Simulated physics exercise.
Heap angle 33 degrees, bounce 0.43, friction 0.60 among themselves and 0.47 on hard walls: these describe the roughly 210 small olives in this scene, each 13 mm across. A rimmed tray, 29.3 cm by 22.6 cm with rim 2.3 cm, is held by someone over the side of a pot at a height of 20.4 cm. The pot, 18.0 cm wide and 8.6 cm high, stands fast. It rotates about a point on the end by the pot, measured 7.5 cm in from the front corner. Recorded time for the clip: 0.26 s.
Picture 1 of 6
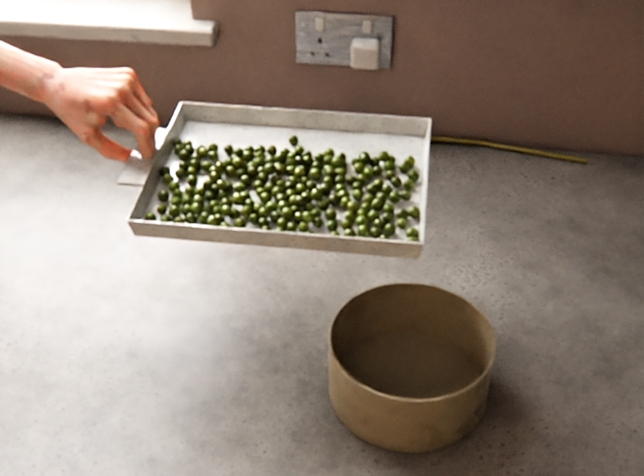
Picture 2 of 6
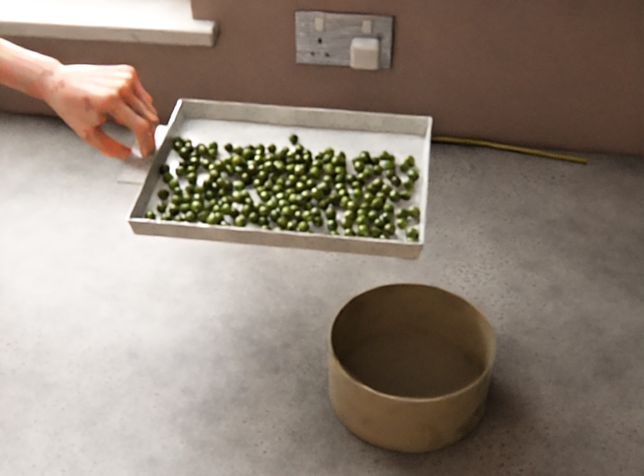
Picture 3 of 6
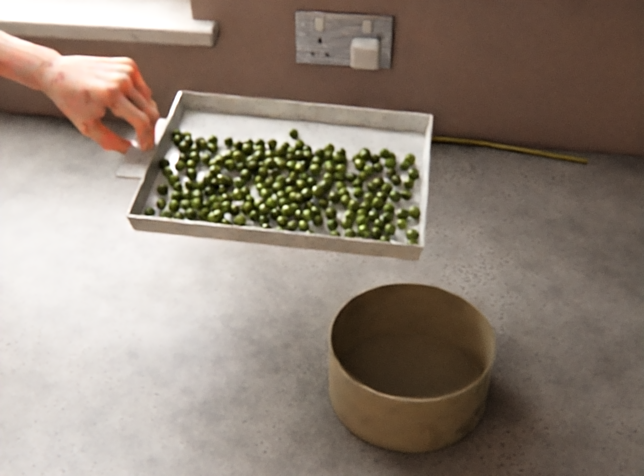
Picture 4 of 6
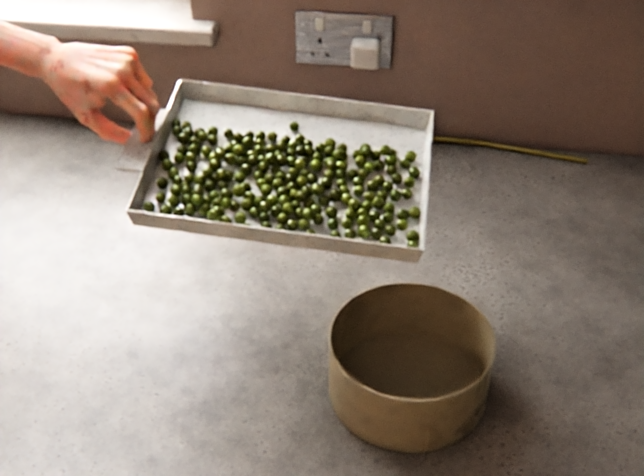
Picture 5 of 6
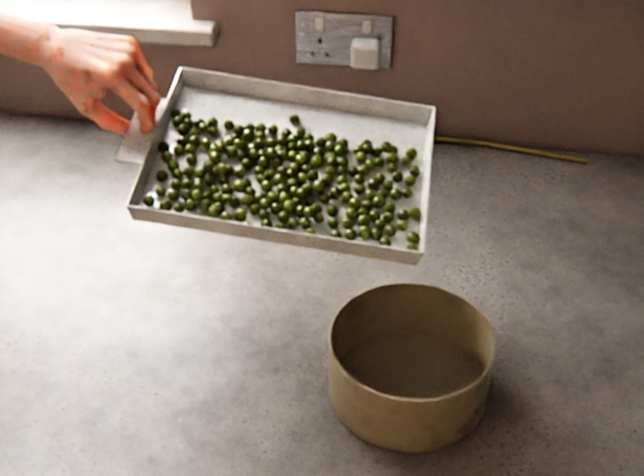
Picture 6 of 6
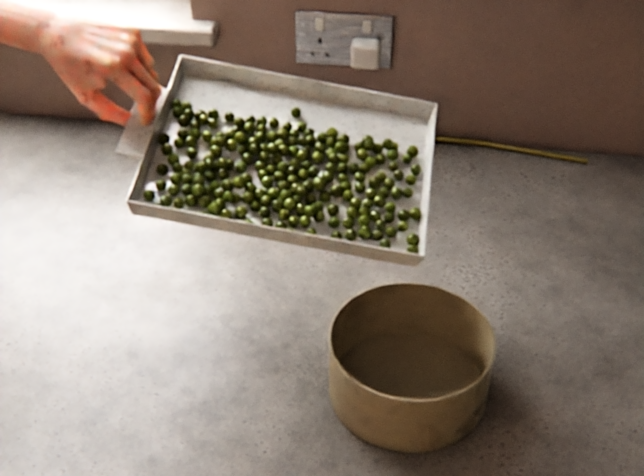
A hand at the upper left slowly raises the left end of a pale, rimmed rectangular tray, tilting it gradually down toward the right, while the small green olives spread across it stay much in place. Below the tray's right side, a round tan pot stands still on a mottled grey worktop. The steady, slightly raised view shows a brownish-pink wall with a socket and a thin green strip at its base.
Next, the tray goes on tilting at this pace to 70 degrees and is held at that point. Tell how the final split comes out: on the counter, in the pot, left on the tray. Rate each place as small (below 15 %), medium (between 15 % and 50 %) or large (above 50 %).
Counter - small; pot - small; left on the tray - large.
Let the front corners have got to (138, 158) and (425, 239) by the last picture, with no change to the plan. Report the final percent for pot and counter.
Final per cent - pot 0, counter 5.
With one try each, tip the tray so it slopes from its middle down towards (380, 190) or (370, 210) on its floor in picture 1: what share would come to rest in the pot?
That would be close to 0 per cent, then close to 0 per cent.
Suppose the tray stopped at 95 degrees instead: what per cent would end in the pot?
Near 90 %, then.
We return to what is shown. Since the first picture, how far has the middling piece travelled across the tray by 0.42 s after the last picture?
Displacement on the tray: Roughly 3 cm.
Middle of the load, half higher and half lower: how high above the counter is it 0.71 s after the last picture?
Height: Around 28 cm.
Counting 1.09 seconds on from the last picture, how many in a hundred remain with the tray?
Estimate: About 95 percent.
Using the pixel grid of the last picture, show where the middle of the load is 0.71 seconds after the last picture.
I'd put it close to (332, 178).
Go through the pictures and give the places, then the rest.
In the first picture, tray tilt 0 degrees, front corners at (132, 218) and (419, 240); middle of the pieces at (290, 187); pot at (412, 337).
In the second picture, tray tilt 1 degrees, front corners at (132, 217) and (419, 241); middle of the pieces at (290, 186).
In the third picture, tray tilt 3 degrees, front corners at (132, 213) and (419, 243); middle of the pieces at (290, 183).
In the fourth picture, tray tilt 6 degrees, front corners at (132, 208) and (420, 246), lowest corner right front; middle of the pieces at (291, 179).
In the fifth picture, tray tilt 9 degrees, front corners at (132, 203) and (420, 249), lowest corner right front; middle of the pieces at (291, 175).
In the sixth picture, tray tilt 13 degrees, front corners at (132, 198) and (420, 252), lowest corner right front; middle of the pieces at (292, 171); pot at (412, 337).
Then, 0.42 s after the last picture, tilt 40 degrees; the tray holds 100 %, the pot 0 %.
Then, 0.71 s after the last picture, tilt 59 degrees; the tray holds 100 %, the pot 0 %.
Then, 1.09 s after the last picture, tilt 70 degrees; the tray holds 95 %, the pot 5 %.
In the end, counter 0 %, pot 5 %, tray 95 %.
